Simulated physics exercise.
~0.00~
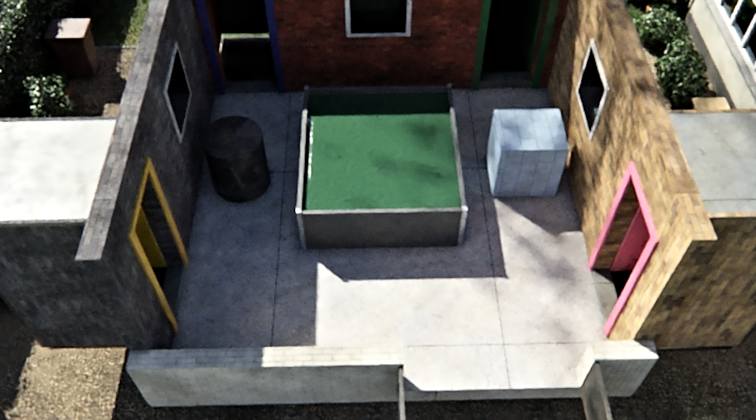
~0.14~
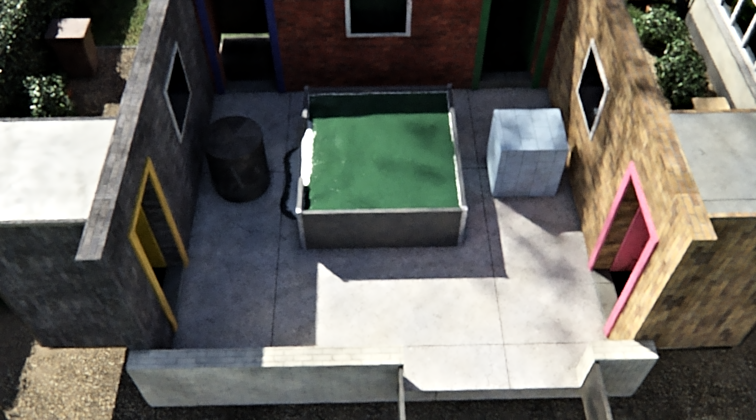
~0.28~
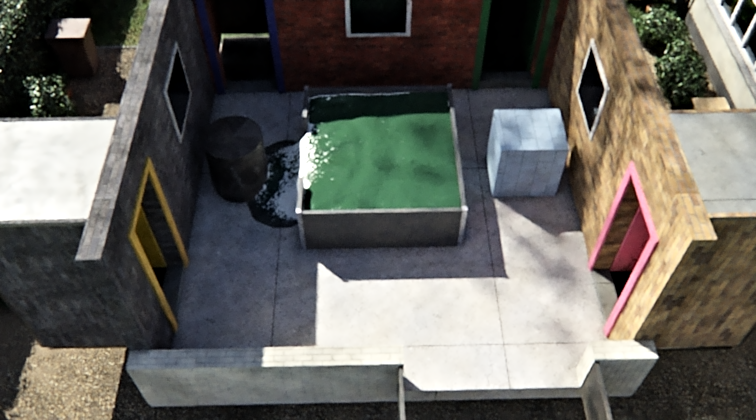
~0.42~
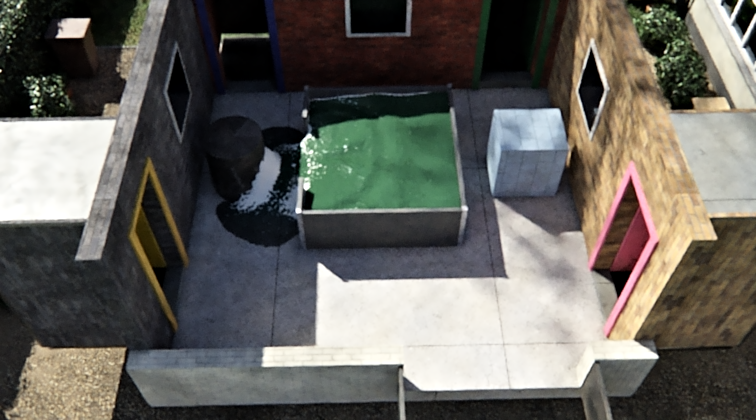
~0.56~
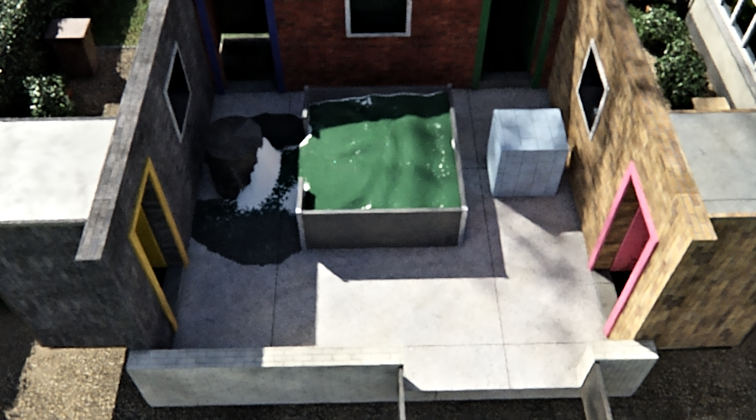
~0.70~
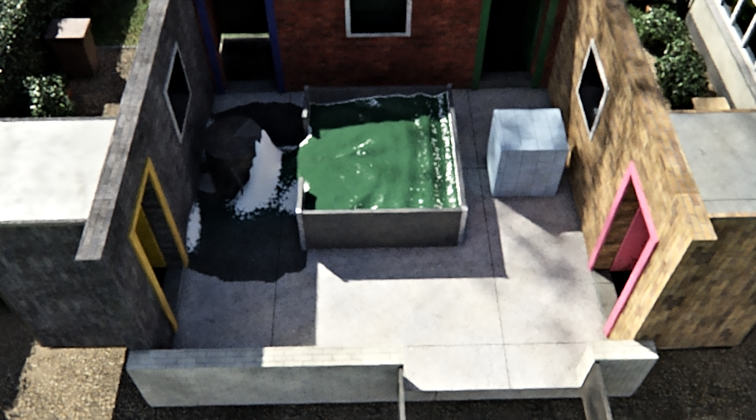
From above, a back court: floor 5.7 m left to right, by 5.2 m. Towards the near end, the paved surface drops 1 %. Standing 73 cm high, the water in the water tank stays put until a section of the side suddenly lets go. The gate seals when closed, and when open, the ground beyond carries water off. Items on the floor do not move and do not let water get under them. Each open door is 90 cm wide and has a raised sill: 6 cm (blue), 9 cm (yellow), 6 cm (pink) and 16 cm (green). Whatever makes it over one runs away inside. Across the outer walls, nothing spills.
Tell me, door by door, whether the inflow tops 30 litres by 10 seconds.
My prediction: At the blue door the limit will be broken. At the yellow door the limit will be broken. At the pink door the limit will be broken. At the green door the limit will hold.
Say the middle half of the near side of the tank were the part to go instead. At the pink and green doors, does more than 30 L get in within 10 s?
At the pink door the limit is not exceeded; at the green door it is not exceeded.
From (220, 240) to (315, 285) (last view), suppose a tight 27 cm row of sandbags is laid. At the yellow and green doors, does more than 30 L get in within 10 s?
Yellow within the limit, green within the limit.
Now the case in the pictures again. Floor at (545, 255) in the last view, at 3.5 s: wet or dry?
Looks like it's not yet wet.
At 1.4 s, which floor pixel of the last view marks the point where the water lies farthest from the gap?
About (168, 377) in the last view.
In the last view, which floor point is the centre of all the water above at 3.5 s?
The water is centred near (331, 206).
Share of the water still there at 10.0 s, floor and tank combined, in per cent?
Roughly 64 percent.
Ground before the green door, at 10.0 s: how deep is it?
The depth comes to around 9.5 centimetres.
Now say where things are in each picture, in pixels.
The water tank at (380, 148) is whole and still, 73 cm deep, in the first picture.
Water pours out at (308, 170) and has run 0.7 m, to (297, 151); typically 11 cm deep outside, 73 cm at the water tank's back, in the second picture.
The front is at (267, 152), 1.0 m from the gap at (308, 172); 0.9 m2 of floor is under water; 73 cm left at the back of the water tank, in the third picture.
Water pours out at (308, 173) and has run 1.4 m, to (224, 216); typically 11 cm deep outside, 73 cm at the water tank's back, in the fourth picture.
Water pours out at (308, 173) and has run 1.9 m, to a hidden place; typically 5 cm deep outside, 70 cm at the water tank's back, in the fifth picture.
The front is at (188, 261), 2.2 m from the gap at (308, 172); 3.9 m2 of floor is under water; 62 cm left at the back of the water tank, in the sixth picture.
After 1.4 s water covers 30 % of the floor and is deepest (56 cm) near (284, 177); blue door 19 cm at the sill, 28 L in, yellow door 19 cm at the sill, 8 L in, pink door not reached, green door not reached.
After 2.2 s water covers 40 % of the floor and is deepest (44 cm) near (170, 364); blue door 31 cm at the sill, 188 L in, yellow door 19 cm at the sill, 44 L in, pink door not reached, green door not reached.
After 3.5 s water covers 70 % of the floor and is deepest (34 cm) near (272, 178); blue door 23 cm at the sill, 394 L in, yellow door 16 cm at the sill, 82 L in, pink door not reached, green door not reached.
After 6.0 s water covers 90 % of the floor and is deepest (26 cm) near (197, 377); blue door 17 cm at the sill, 618 L in, yellow door 15 cm at the sill, 134 L in, pink door 13 cm at the sill, 53 L in, green door 5 cm at the sill, 0 L in.
After 10.0 s water covers 100 % of the floor and is deepest (13 cm) near (174, 338); blue door 11 cm at the sill, 763 L in, yellow door 12 cm at the sill, 190 L in, pink door 12 cm at the sill, 178 L in, green door 10 cm at the sill, 0 L in.
